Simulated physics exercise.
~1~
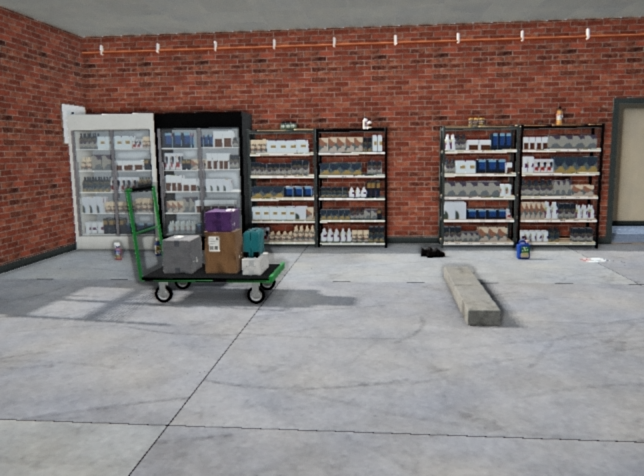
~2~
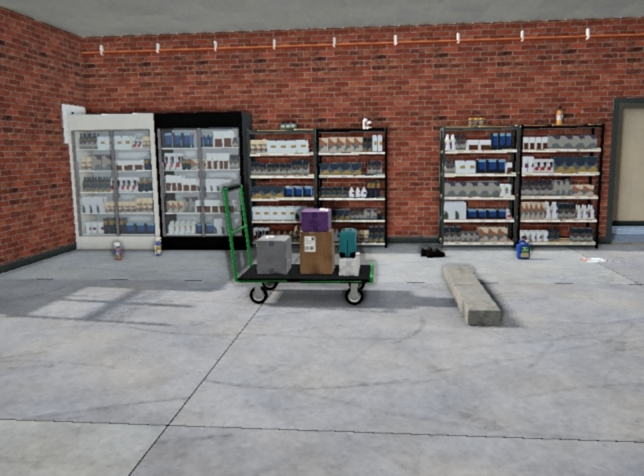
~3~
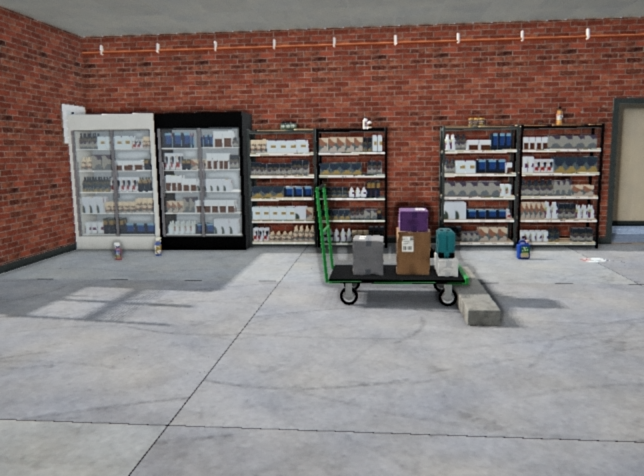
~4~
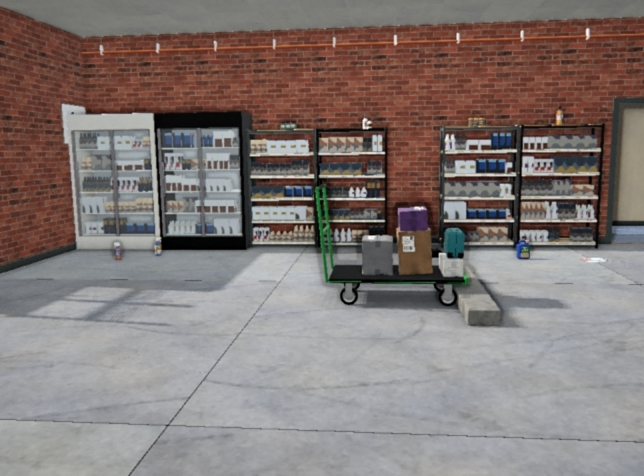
A green trolley carrying boxes rolls right and stops at a kerb, its load still aboard.
